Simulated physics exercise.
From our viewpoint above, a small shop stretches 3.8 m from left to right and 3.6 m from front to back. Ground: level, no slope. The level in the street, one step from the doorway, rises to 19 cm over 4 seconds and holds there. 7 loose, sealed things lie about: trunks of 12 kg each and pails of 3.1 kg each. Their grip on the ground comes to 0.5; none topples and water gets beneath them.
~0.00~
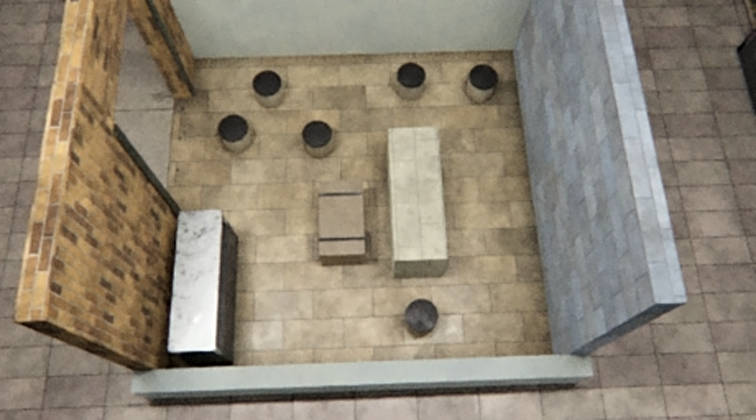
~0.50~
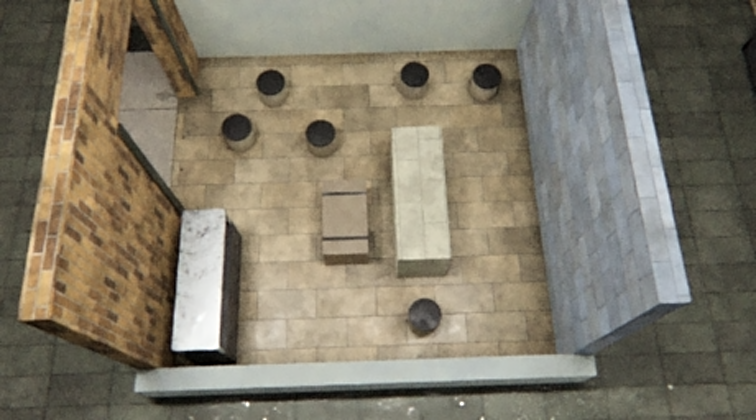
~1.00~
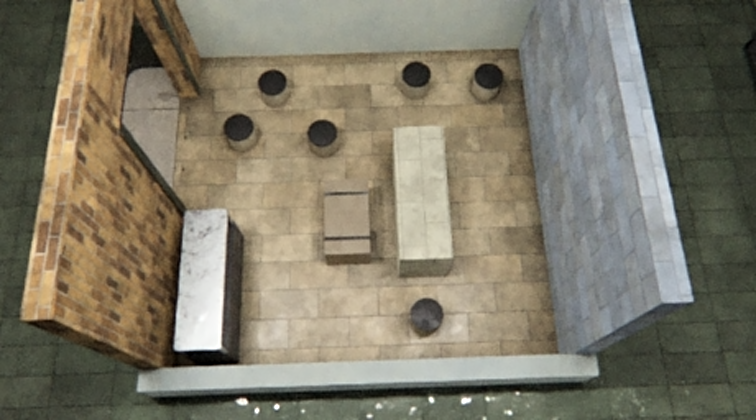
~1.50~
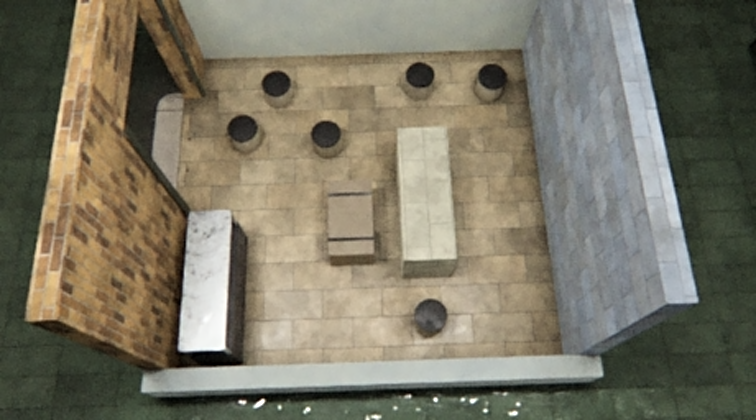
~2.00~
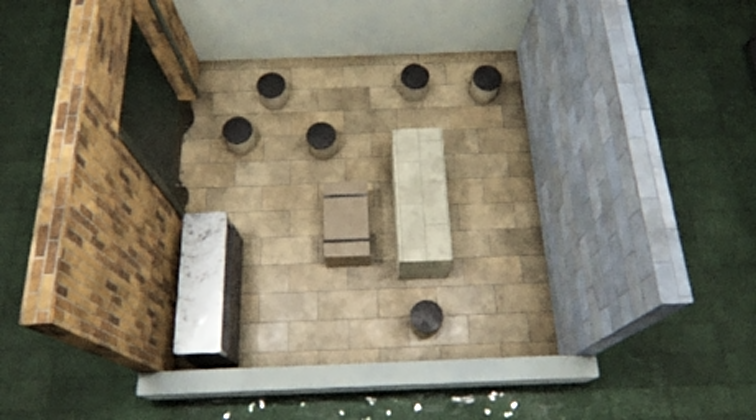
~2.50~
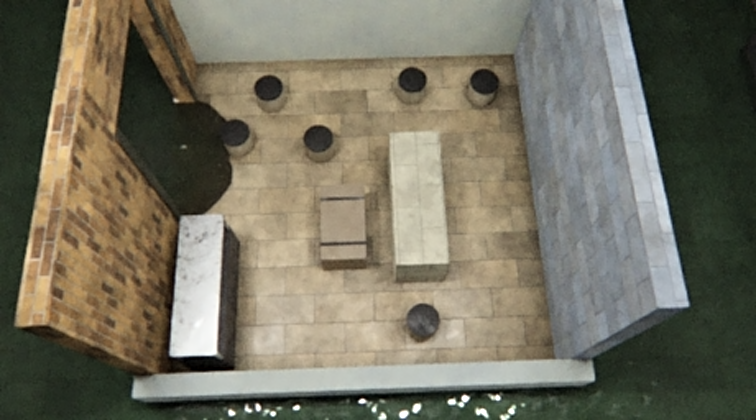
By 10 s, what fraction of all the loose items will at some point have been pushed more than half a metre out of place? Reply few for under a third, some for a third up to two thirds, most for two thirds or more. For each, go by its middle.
Most.
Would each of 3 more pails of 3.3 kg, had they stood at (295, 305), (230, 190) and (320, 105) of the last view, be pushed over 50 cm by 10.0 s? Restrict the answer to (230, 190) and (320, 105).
In that order: Beyond the mark, beyond the mark.
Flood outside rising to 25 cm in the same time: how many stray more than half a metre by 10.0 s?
Then the count would be 7.
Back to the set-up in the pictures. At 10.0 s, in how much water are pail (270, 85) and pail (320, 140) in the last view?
Depth approx. 15 cm / 13 cm.
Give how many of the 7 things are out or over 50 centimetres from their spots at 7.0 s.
By that point, 5.
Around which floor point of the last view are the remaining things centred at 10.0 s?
They're centred close to (476, 239).
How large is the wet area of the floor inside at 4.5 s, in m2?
Roughly 5.5 m2.
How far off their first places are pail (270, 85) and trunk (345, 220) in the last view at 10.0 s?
350 cm and 120 cm respectively.
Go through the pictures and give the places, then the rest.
The first frame shows a trunk at (341, 217) rests on the ground; a pail at (267, 82) rests on the ground; water covers 0.0 m2; 0 of 7 have shifted.
The second frame shows a trunk at (345, 216), on the bottom; a pail at (270, 82), on the bottom; water covers 0.0 m2; 0 of 7 have shifted.
The third frame shows a trunk at (347, 216) rests on the ground; a pail at (272, 82), on the bottom; 0.0 m2 under water; 0 of 7 have shifted.
The fourth frame shows a trunk at (351, 216) rests on the ground; a pail at (276, 83) rests on the ground; 0.0 m2 under water; 0 of 7 have shifted.
The fifth frame shows a trunk at (346, 218), on the bottom; a pail at (271, 85), on the bottom; water covers 0.0 m2; 0 of 7 have shifted.
The sixth frame shows a trunk at (343, 221) rests on the ground; a pail at (268, 87), on the bottom; 0.5 m2 under water; 0 of 7 have shifted.
After 3.5 s 1 of 7 are over 50 cm from their spots; 0 afloat.
After 4.5 s 2 of 7 are over 50 cm from their spots; 0 afloat.
After 7.0 s 5 of 7 are over 50 cm from their spots; 6 afloat.
After 10.0 s 6 of 7 are over 50 cm from their spots, and 7 have been at some point; 7 afloat.
